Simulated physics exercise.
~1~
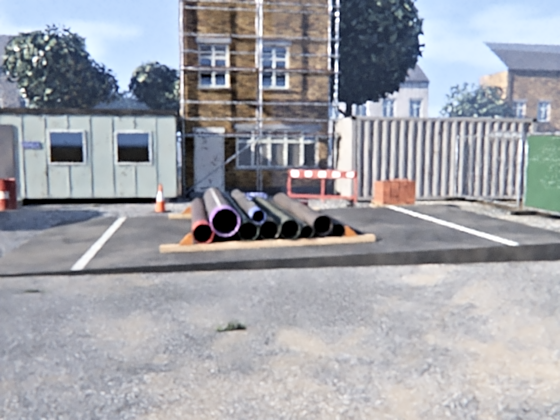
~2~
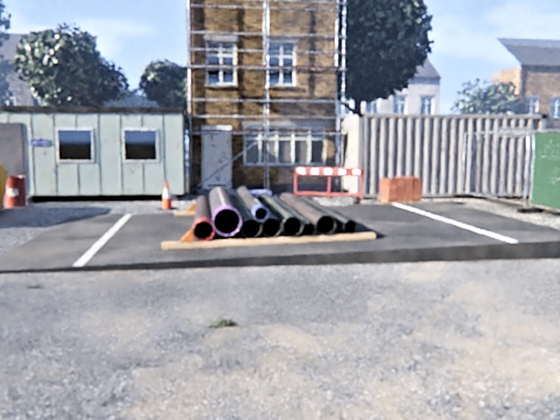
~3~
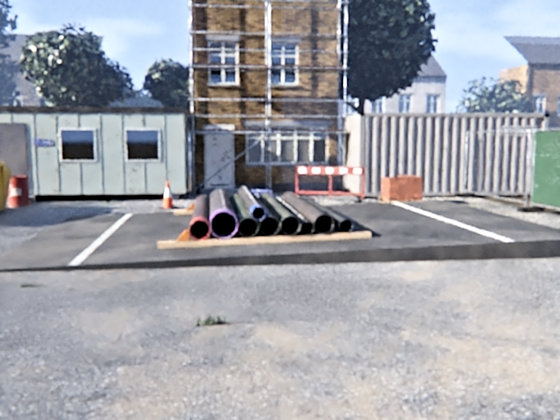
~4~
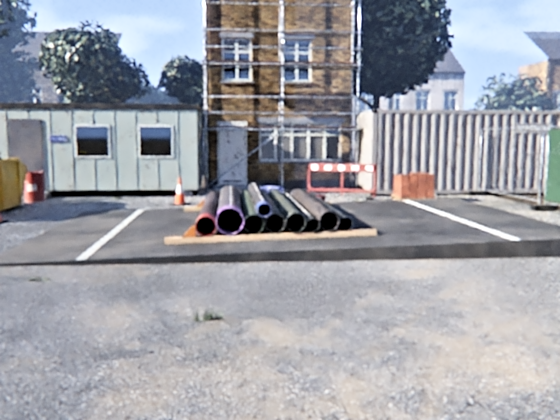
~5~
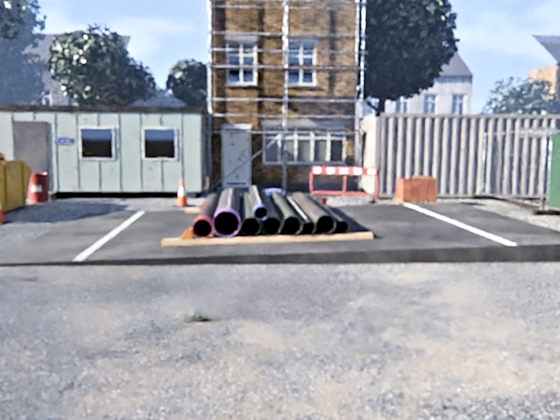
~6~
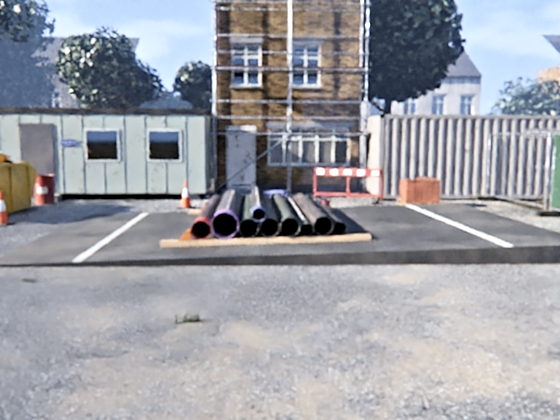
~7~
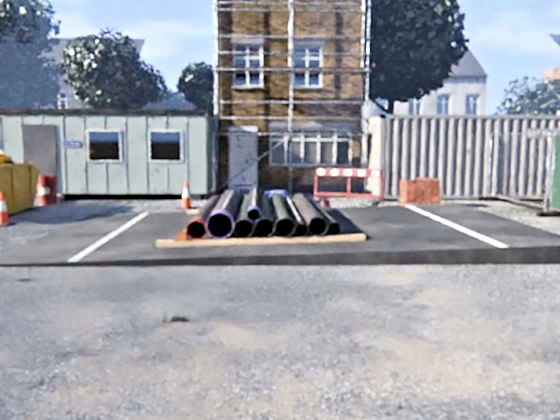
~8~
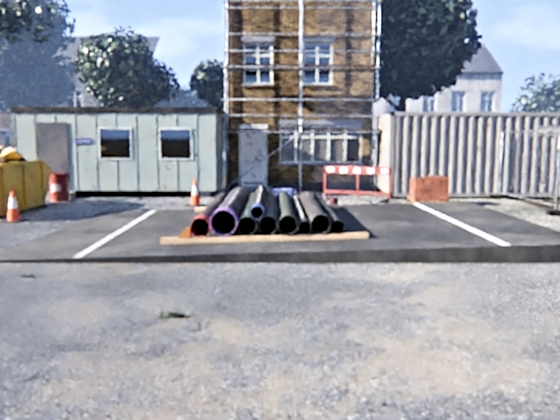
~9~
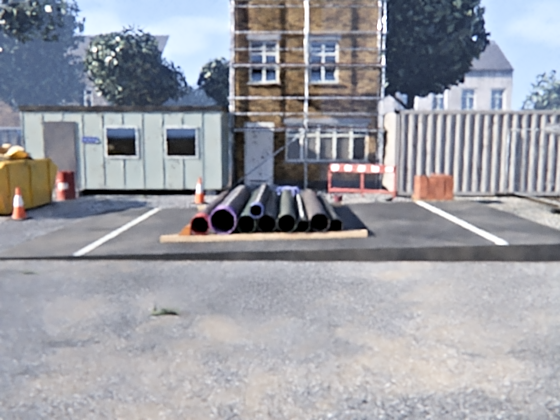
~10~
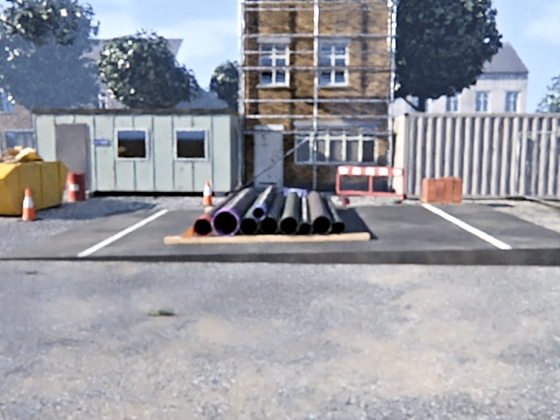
A scaffolded brick building standing behind a stack of steel pipes that settles slightly, then rests on its bearers between white lines.
